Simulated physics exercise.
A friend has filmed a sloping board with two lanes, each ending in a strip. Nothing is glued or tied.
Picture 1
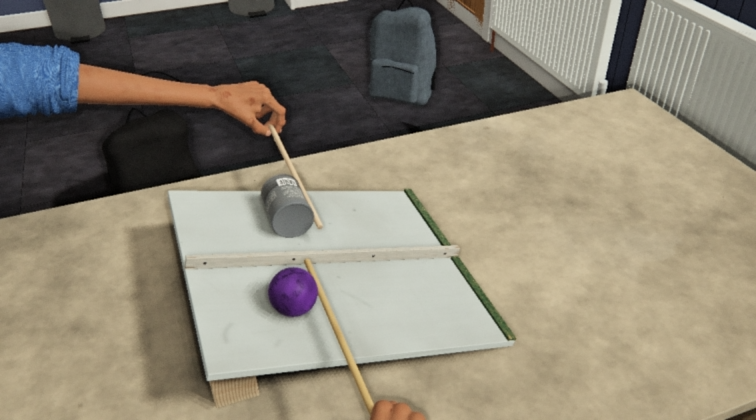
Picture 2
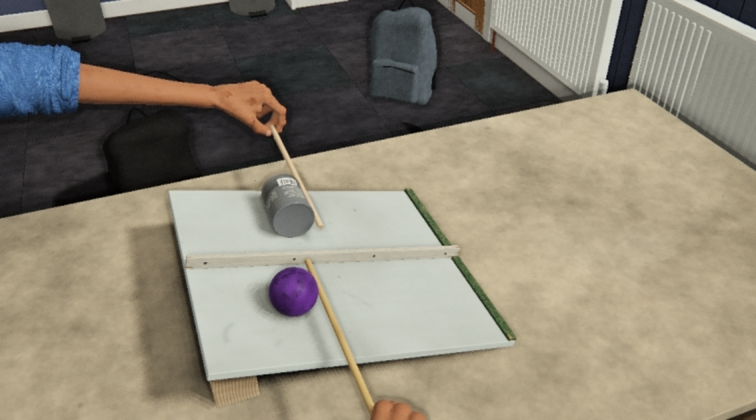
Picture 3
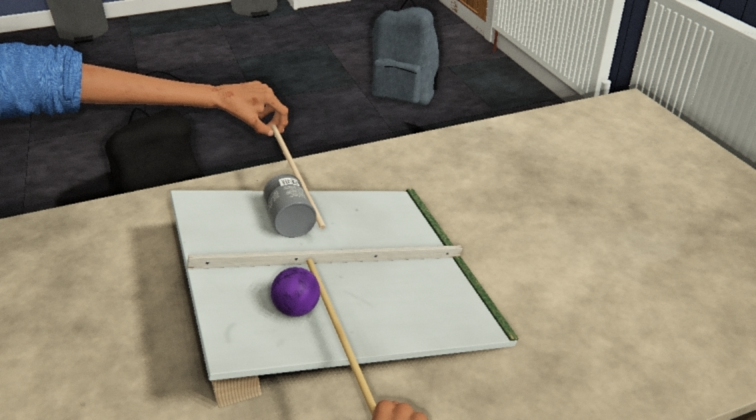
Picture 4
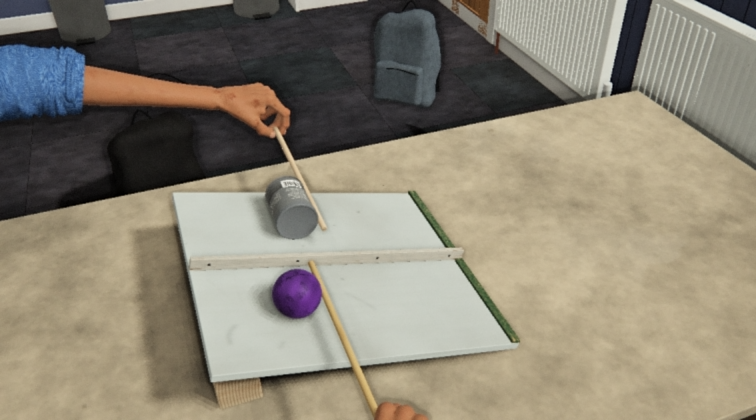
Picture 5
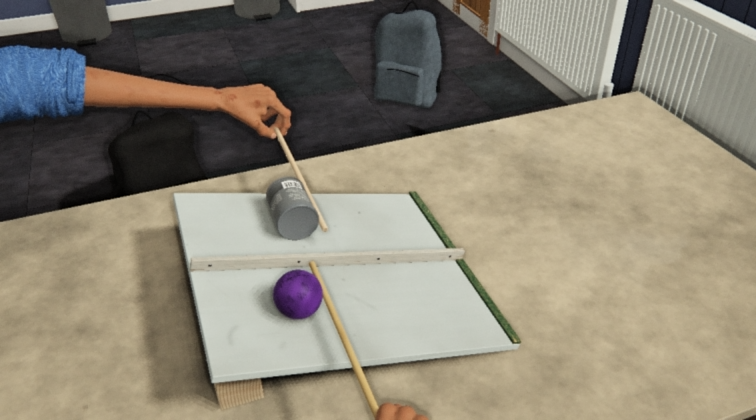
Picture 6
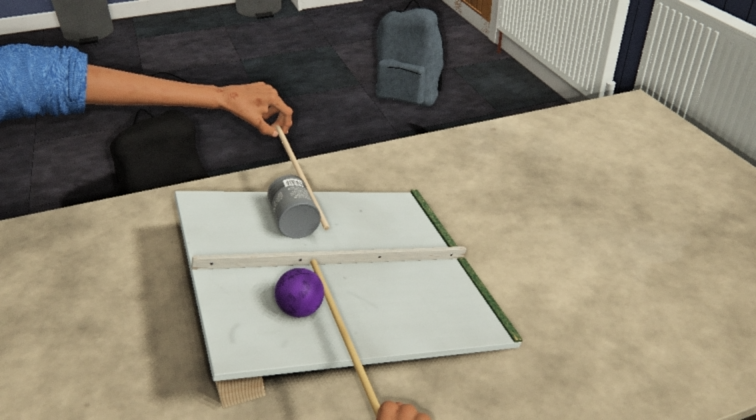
A purple ball and a grey tin sat in separate lanes on a sloping white board, each held back by a stick in someone's hand, and nothing really moved.
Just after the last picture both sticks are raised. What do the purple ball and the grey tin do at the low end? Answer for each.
Outcome: The purple ball goes over the end and the grey tin goes over the end.
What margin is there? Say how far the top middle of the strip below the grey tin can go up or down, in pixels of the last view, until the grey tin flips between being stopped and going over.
Roughly 8 pixels up.
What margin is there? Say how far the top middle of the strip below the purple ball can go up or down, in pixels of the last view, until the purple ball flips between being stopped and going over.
Roughly 8 pixels up.
Then, 0.56 s on from there, purple ball rolling on the board near (455, 284); grey tin rolling on the board near (418, 206).
Then, 1.00 s on from there, purple ball off the board near (662, 242); grey tin off the board near (572, 182).
Then, 1.36 s on from there, purple ball off the board; grey tin off the board near (681, 155).
In the end, the purple ball rolls off the board; the grey tin rolls off the board.
